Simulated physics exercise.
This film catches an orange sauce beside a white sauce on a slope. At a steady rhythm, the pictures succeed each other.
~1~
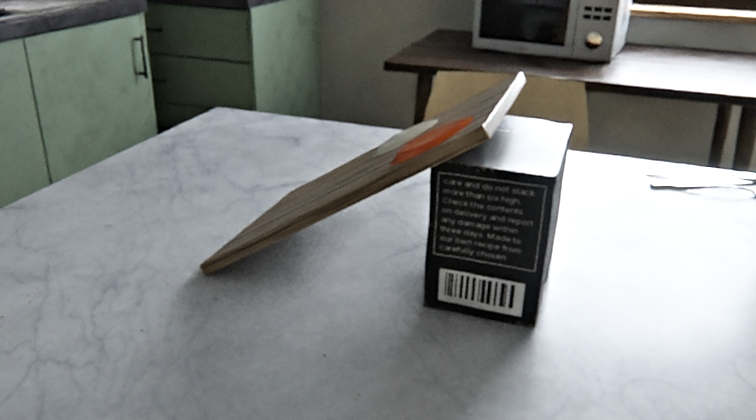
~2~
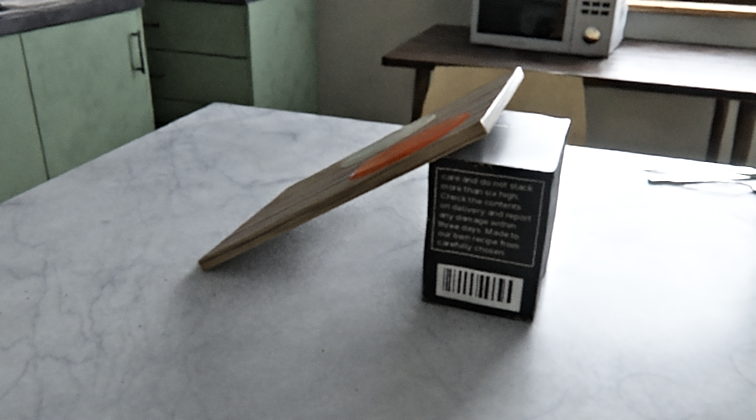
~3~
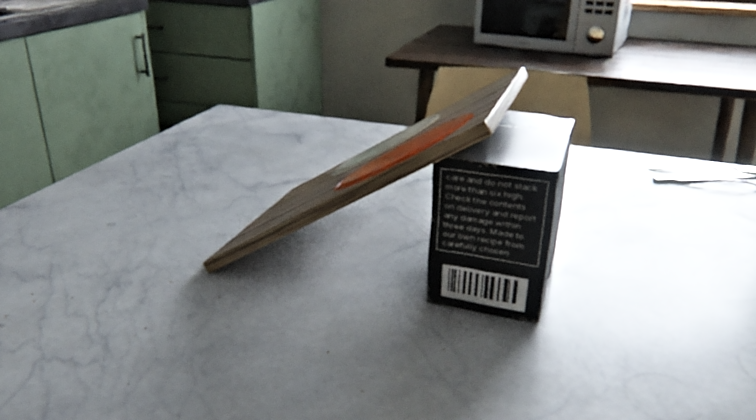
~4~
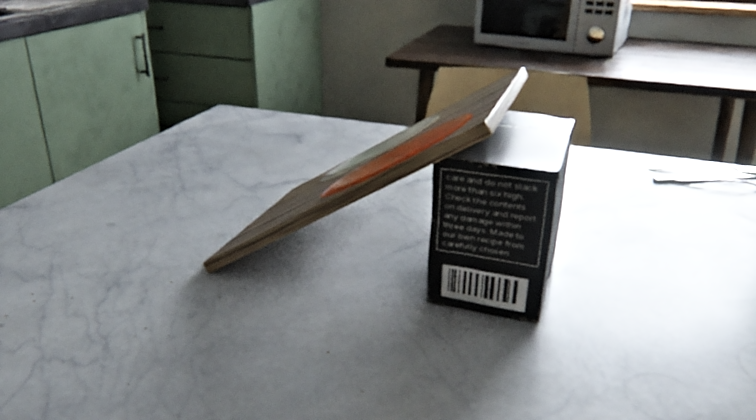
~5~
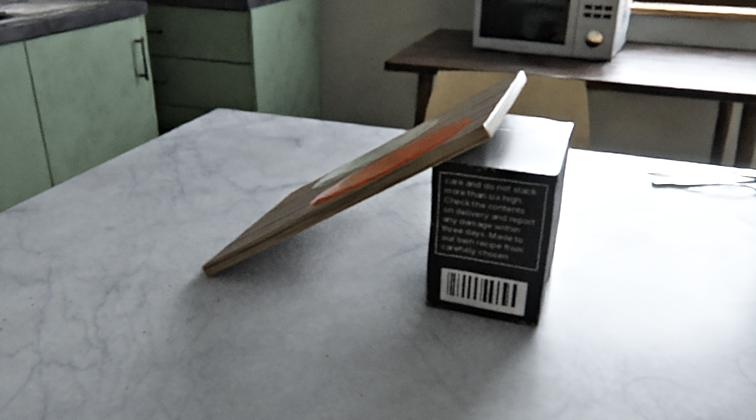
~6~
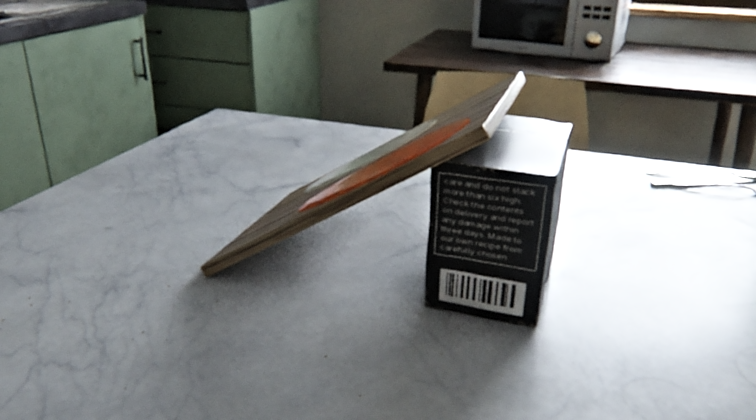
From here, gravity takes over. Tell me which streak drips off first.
Watch the one behind the other - it will make it down first.
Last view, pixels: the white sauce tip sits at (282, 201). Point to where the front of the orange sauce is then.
Tip, last frame: Approx. (272, 220) px.
Soon after, the orange sauce is three quarters of the way down; the white sauce is close to the edge.
In the end, the orange sauce is three quarters of the way down; the white sauce is at the low edge.
